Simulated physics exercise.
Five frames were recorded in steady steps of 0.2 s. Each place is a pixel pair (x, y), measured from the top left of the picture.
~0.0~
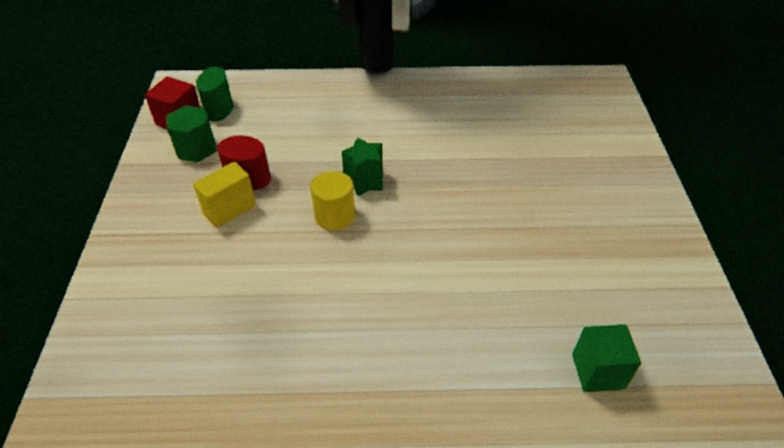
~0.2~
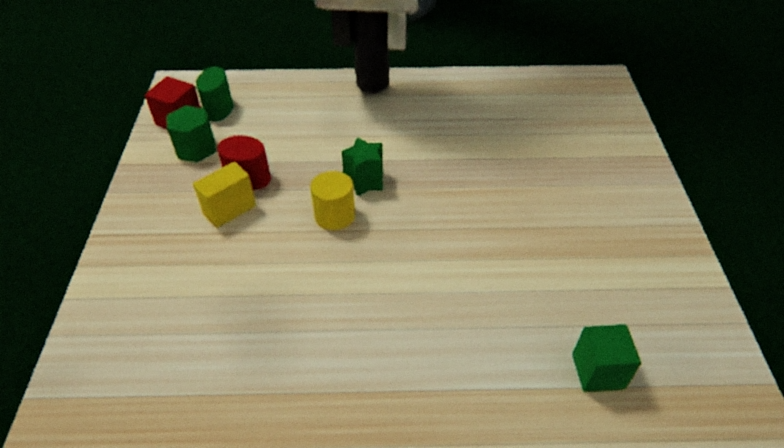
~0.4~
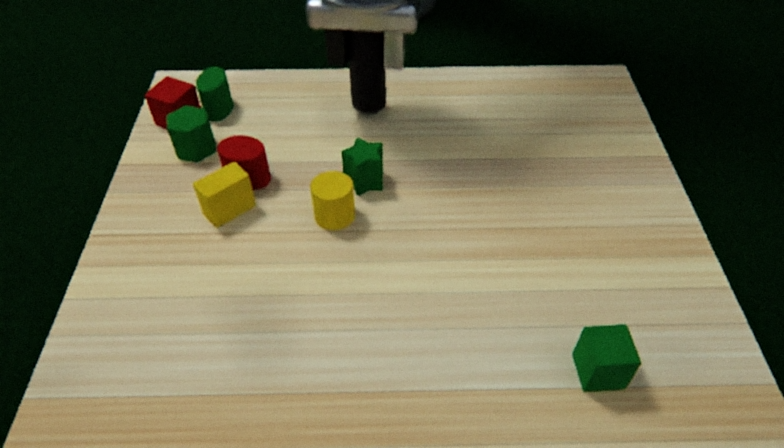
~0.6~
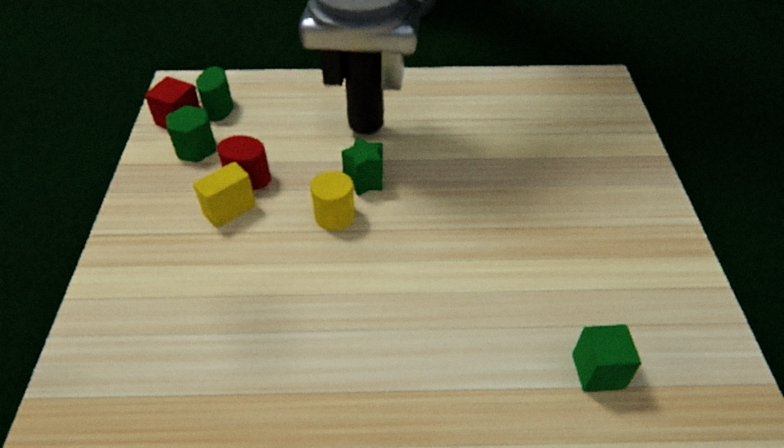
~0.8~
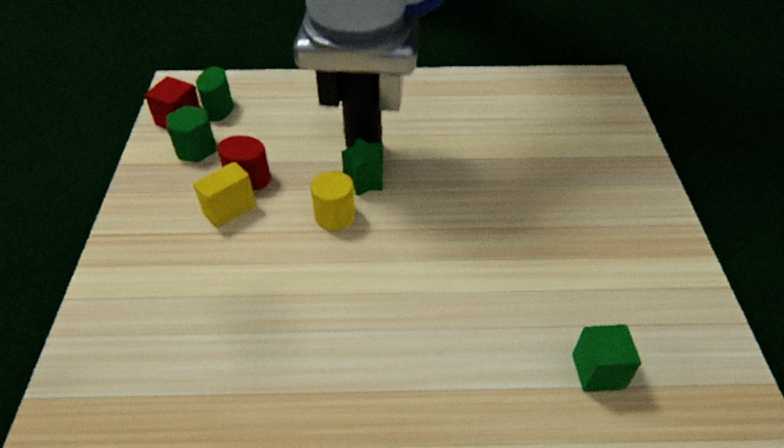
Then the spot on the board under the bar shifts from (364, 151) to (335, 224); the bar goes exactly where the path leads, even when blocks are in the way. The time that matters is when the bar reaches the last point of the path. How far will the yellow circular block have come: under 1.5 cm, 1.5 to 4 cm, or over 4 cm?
Past 4 cm.
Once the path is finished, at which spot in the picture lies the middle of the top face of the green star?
The spot you're after is about (374, 190) in the image.
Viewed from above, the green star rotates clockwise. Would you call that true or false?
My answer: False.
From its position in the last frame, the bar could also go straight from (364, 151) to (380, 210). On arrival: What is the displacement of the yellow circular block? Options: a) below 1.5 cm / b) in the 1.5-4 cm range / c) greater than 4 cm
The one that fits is b, in the 1.5-4 cm range.
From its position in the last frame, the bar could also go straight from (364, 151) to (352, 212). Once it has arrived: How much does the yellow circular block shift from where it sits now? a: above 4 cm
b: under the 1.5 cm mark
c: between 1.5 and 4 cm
That would be c.
What follows on the original path. One third of the way, bar at (355, 167); green star at (366, 166), turned 40° anticlockwise.
Two thirds of the way, bar at (345, 191); yellow circular block at (326, 196); green star at (372, 183), turned 70° anticlockwise.
At the end, bar at (335, 217); yellow circular block at (310, 224); green star at (374, 190), turned 105° anticlockwise.
